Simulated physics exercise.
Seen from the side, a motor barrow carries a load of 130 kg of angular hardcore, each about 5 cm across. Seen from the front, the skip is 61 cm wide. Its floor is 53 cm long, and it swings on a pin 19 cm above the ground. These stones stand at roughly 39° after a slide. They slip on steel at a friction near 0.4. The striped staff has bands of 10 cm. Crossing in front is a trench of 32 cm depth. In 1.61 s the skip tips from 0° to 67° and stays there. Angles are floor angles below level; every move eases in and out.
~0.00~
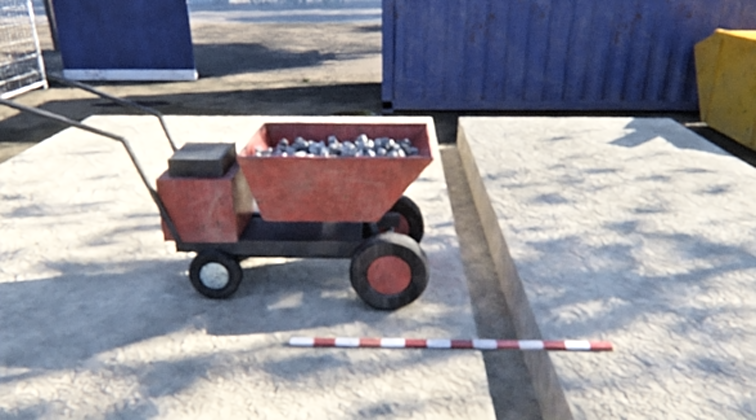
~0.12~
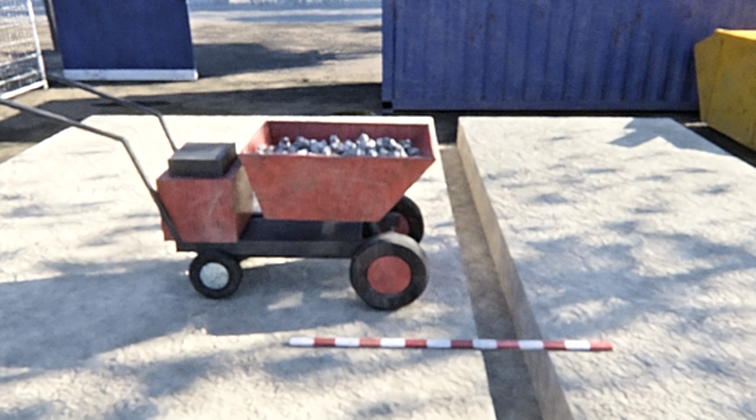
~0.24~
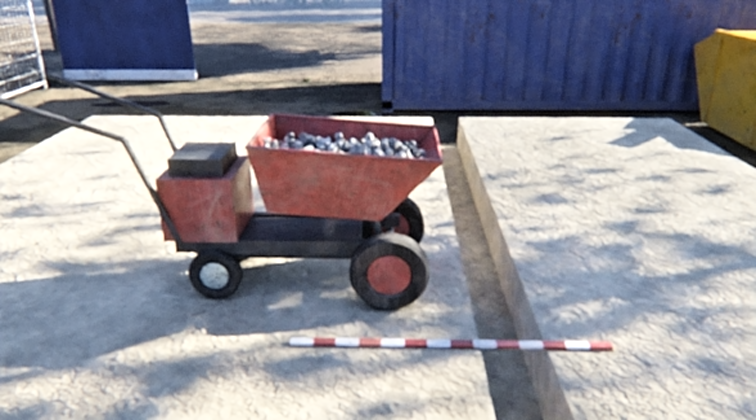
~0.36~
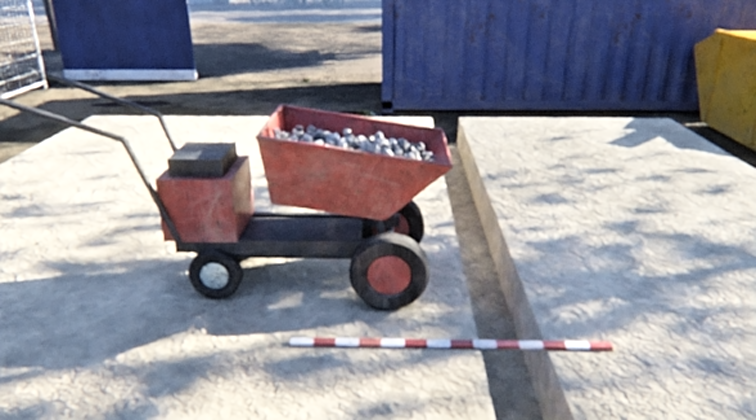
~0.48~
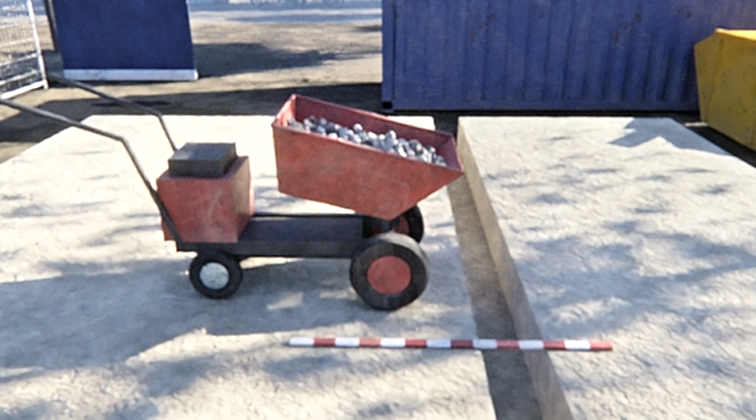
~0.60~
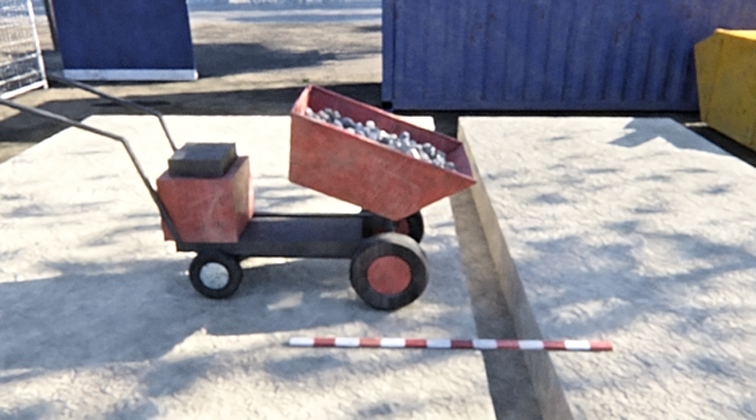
A red skip heaped with grey stones, mounted on a small motor barrow, is seen from the side on sunlit pale concrete slabs outdoors. The barrow has black handles at left and dark wheels; a red-and-white striped staff lies in front, a narrow trench runs at right, and blue and yellow containers stand behind. The skip tilts steadily, its left end rising and its lip leaning rightward with the stones inside, while the barrow and camera stay still.
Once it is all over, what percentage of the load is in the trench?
Roughly 34 percent of the load is in the trench.
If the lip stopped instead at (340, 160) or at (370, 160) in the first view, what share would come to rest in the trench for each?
About 35 per cent from the first spot, about 65 from the second.
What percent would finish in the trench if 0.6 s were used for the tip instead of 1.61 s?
My guess is near 20 percent.
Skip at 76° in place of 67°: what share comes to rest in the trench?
Around 30 per cent would finish in the trench.
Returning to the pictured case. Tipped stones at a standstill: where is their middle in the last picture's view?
Somewhere around (515, 309) in the last picture.
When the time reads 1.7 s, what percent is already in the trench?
Around 5 per cent of it.
After 1.2 s the floor is at 57°; 100 % in the skip; the foremost stones are at (507, 223).
After 1.7 s the floor is at 67°; 89 % in the skip, 3 % in the trench, 9 % past the trench; the foremost stones are at (561, 279).
After 2.1 s the floor is at 67°; 70 % in the skip, 6 % in the trench, 24 % past the trench; the foremost stones are at (627, 289).
After 4.0 s the floor is at 67°; 36 % in the skip, 34 % in the trench, 31 % past the trench; the foremost stones are at (648, 289).
